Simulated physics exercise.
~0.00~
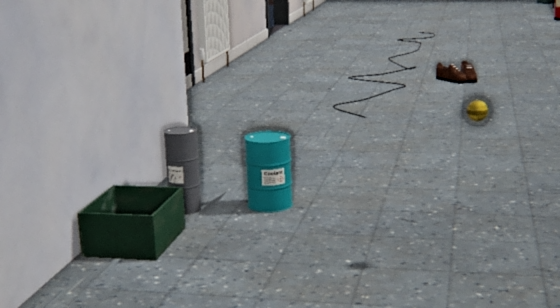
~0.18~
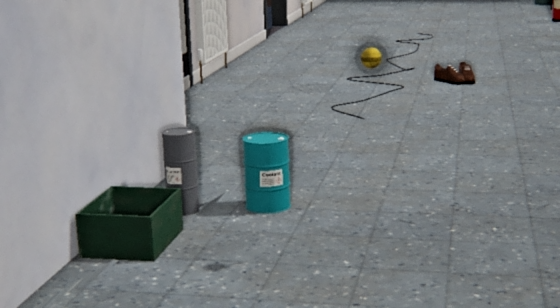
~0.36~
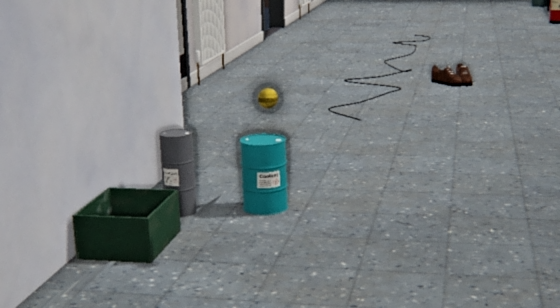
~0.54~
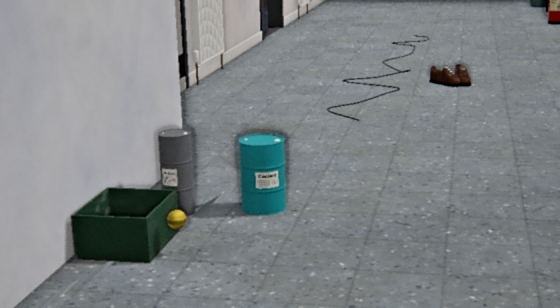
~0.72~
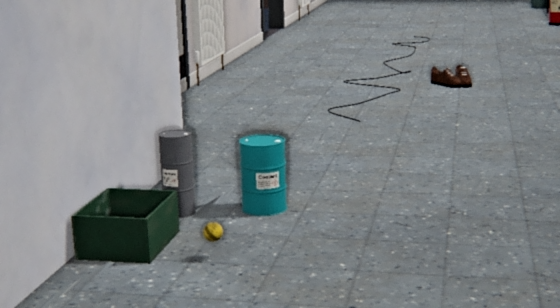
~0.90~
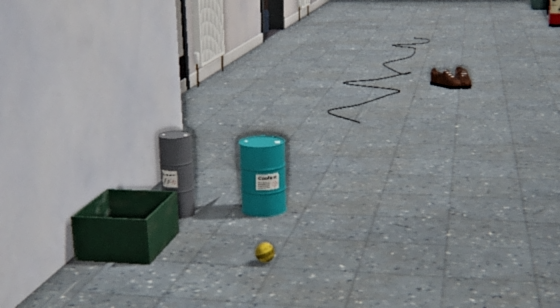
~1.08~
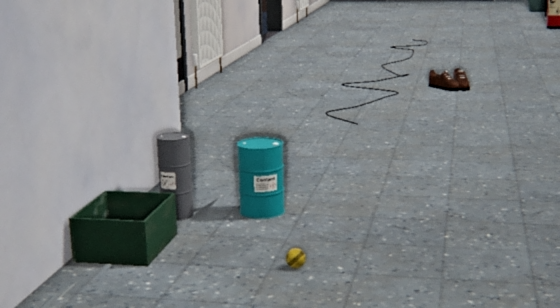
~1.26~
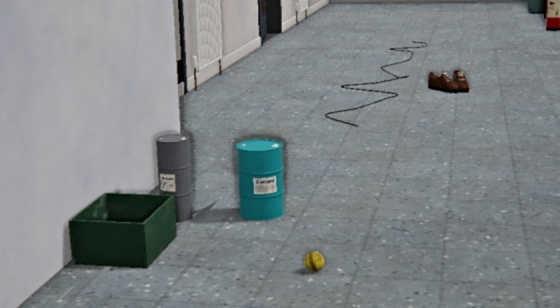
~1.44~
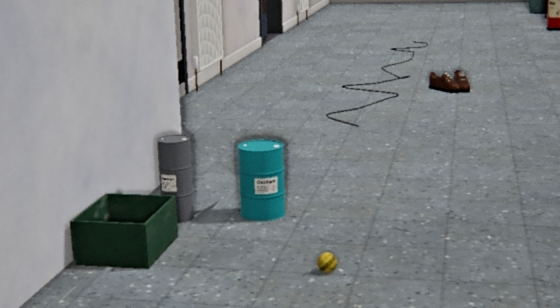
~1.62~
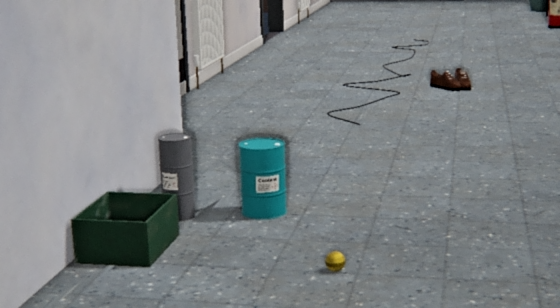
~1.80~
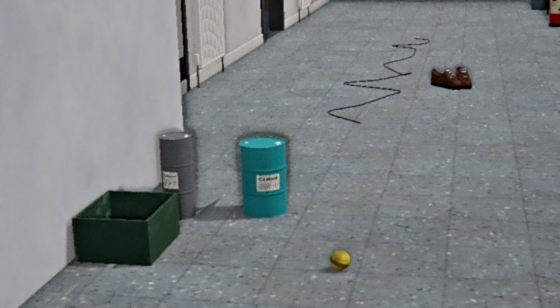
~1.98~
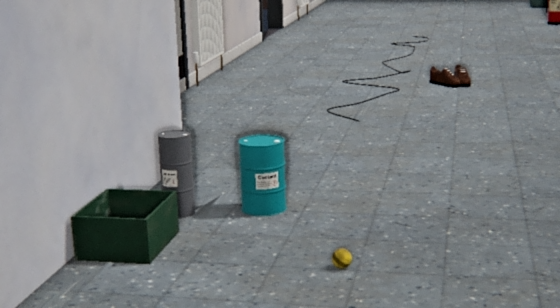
A yellow ball flew left through the air toward an open green box by the wall, missed it on the right side, then rolled back to the right past the turquoise canister and came to rest on the floor outside the box.
